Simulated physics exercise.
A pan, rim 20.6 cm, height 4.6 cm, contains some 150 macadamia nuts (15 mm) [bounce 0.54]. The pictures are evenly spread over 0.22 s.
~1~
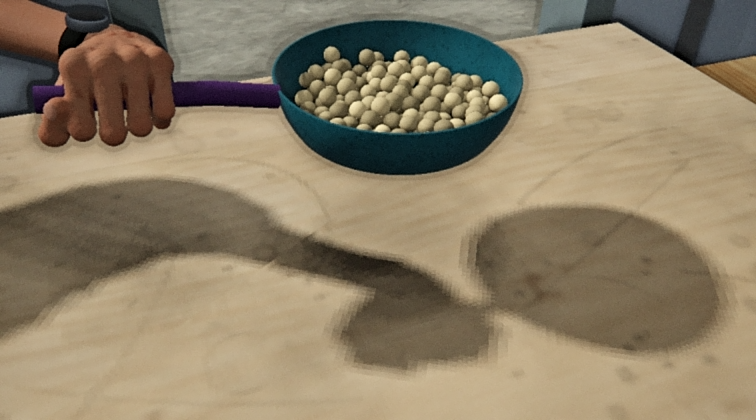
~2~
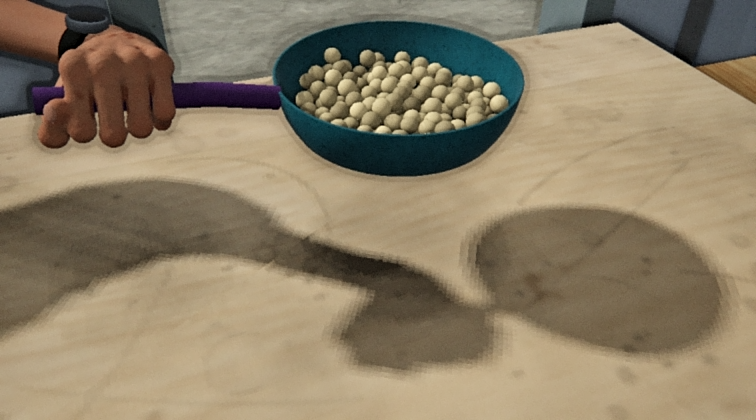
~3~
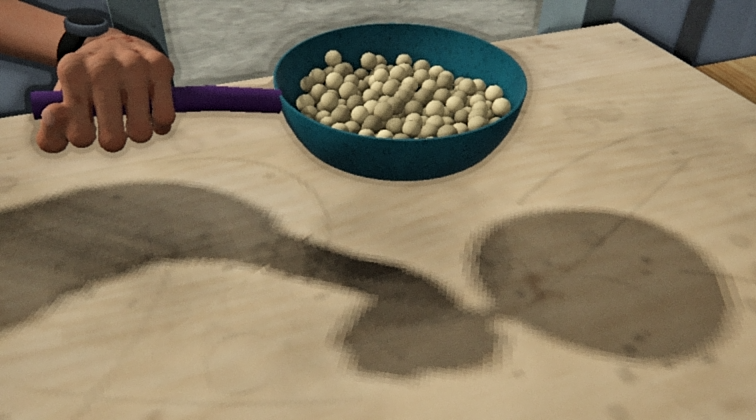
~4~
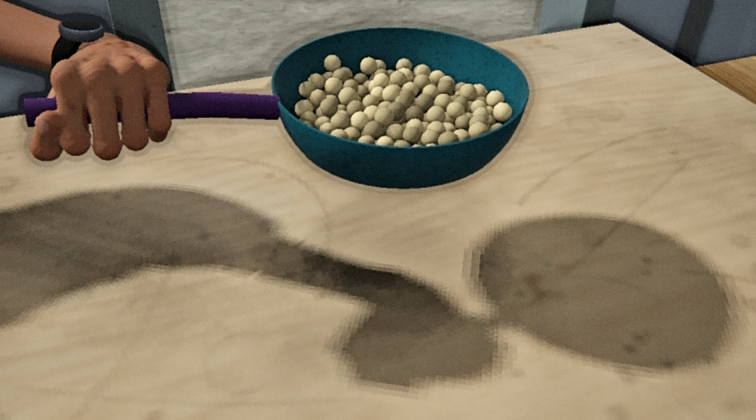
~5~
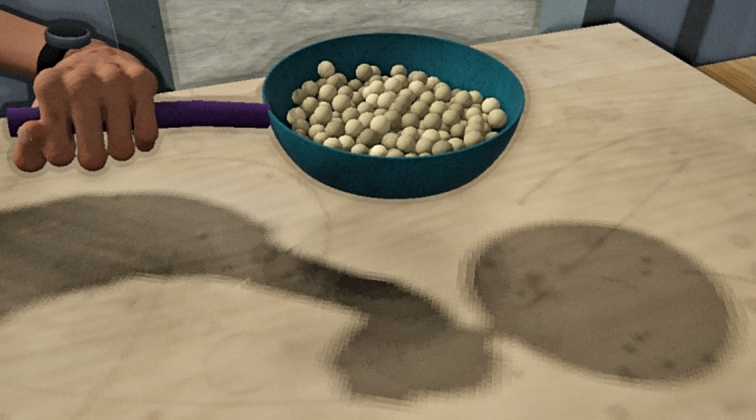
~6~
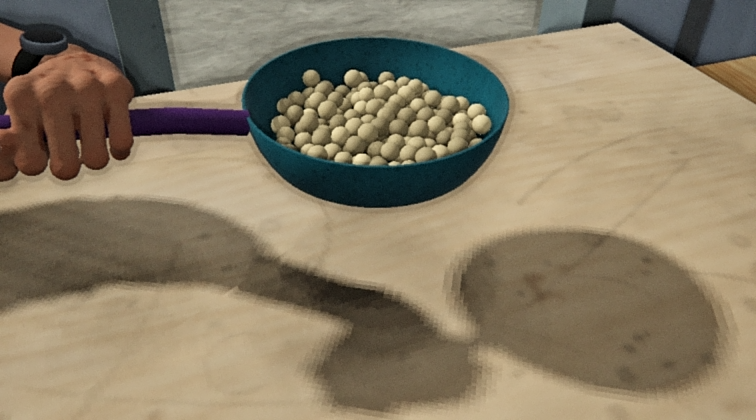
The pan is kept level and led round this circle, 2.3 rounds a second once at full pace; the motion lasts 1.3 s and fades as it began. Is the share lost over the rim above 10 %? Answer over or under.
Share that leaves it, set against 10 %: Under.
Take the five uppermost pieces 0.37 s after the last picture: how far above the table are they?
Some 18 cm.
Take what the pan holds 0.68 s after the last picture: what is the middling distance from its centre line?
Roughly 6.0 cm.
Then, 0.37 s after the last picture, pan 100 %; middle of the pieces not yet landed near (394, 98).
Then, 0.68 s after the last picture, pan 100 %; middle of the pieces not yet landed near (340, 96).
Then, 0.96 s after the last picture, pan 100 %; middle of the pieces not yet landed near (367, 122).
Then, 1.23 s after the last picture, pan 100 %; middle of the pieces not yet landed near (333, 121).
In the end, pan 100 %.
